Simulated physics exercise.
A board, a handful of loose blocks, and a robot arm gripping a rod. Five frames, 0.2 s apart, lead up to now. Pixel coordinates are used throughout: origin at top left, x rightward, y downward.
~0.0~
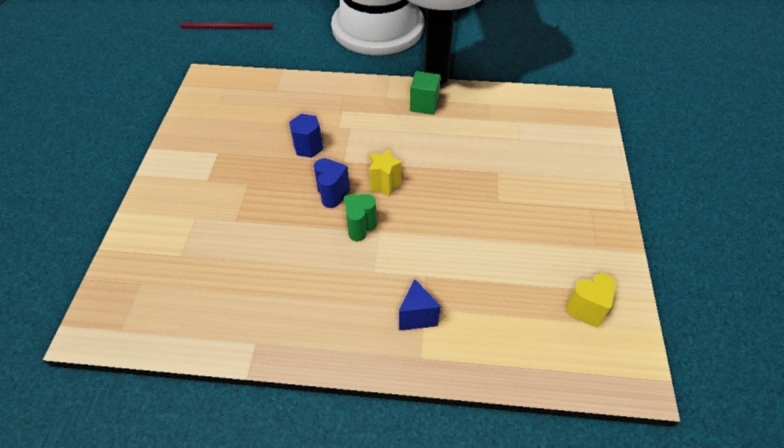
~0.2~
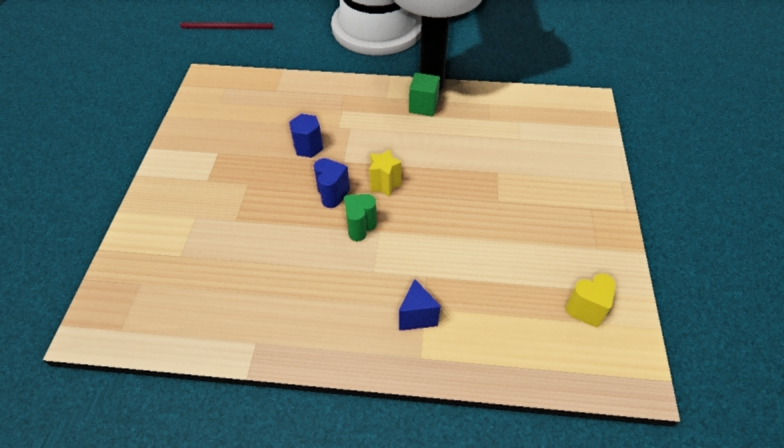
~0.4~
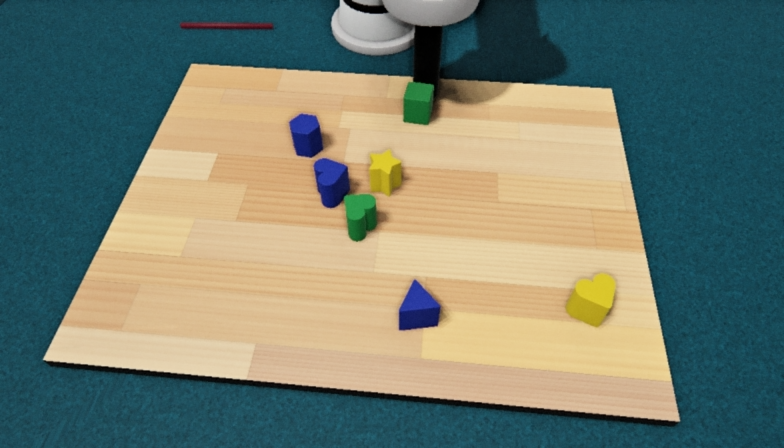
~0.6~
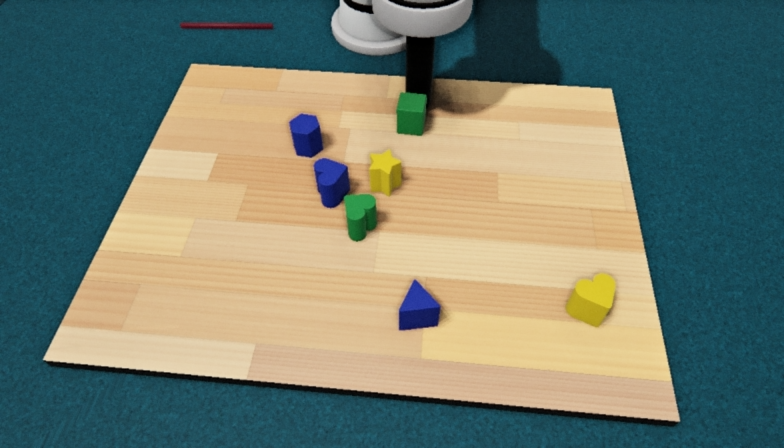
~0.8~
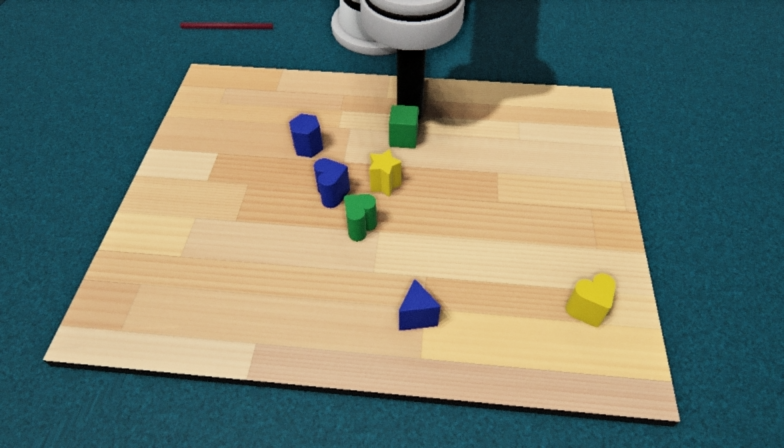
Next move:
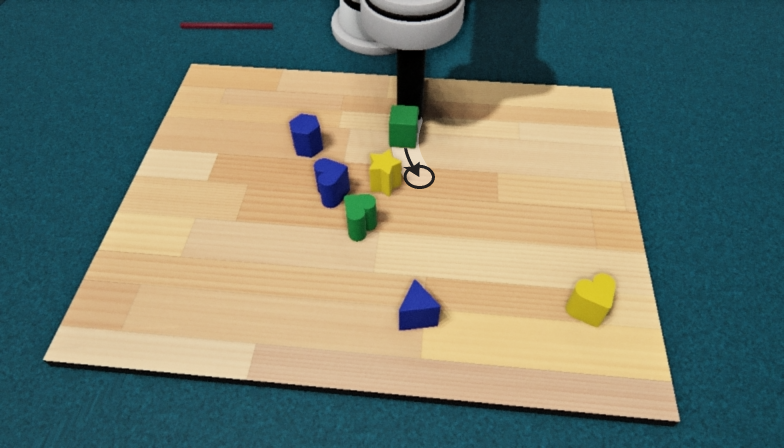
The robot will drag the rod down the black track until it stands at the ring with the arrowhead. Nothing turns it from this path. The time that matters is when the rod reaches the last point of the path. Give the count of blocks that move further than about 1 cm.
I expect two blocks to be moved by more than 1 cm.
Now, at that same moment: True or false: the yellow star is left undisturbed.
The claim does not hold.
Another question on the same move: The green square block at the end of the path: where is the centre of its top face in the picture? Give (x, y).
Its top middle is near (388, 155).
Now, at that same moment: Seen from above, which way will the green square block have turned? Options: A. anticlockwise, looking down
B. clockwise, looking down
B - clockwise, looking down.
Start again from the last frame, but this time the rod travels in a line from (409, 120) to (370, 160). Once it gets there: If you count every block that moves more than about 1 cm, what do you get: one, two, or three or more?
I reckon the push displaces two of the blocks by more than 1 cm.
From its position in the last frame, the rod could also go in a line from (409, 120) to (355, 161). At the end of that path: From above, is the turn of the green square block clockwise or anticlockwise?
From overhead, anticlockwise.
The line goes from (409, 120) over (405, 138) and (408, 158) to (419, 177).
What follows on the original path. Halfway along, rod at (406, 143); yellow star at (382, 165); green square block at (393, 142), turned 25° clockwise.
At the end, rod at (419, 172); yellow star at (373, 175), turned 15° anticlockwise; green square block at (388, 155), turned 55° clockwise.
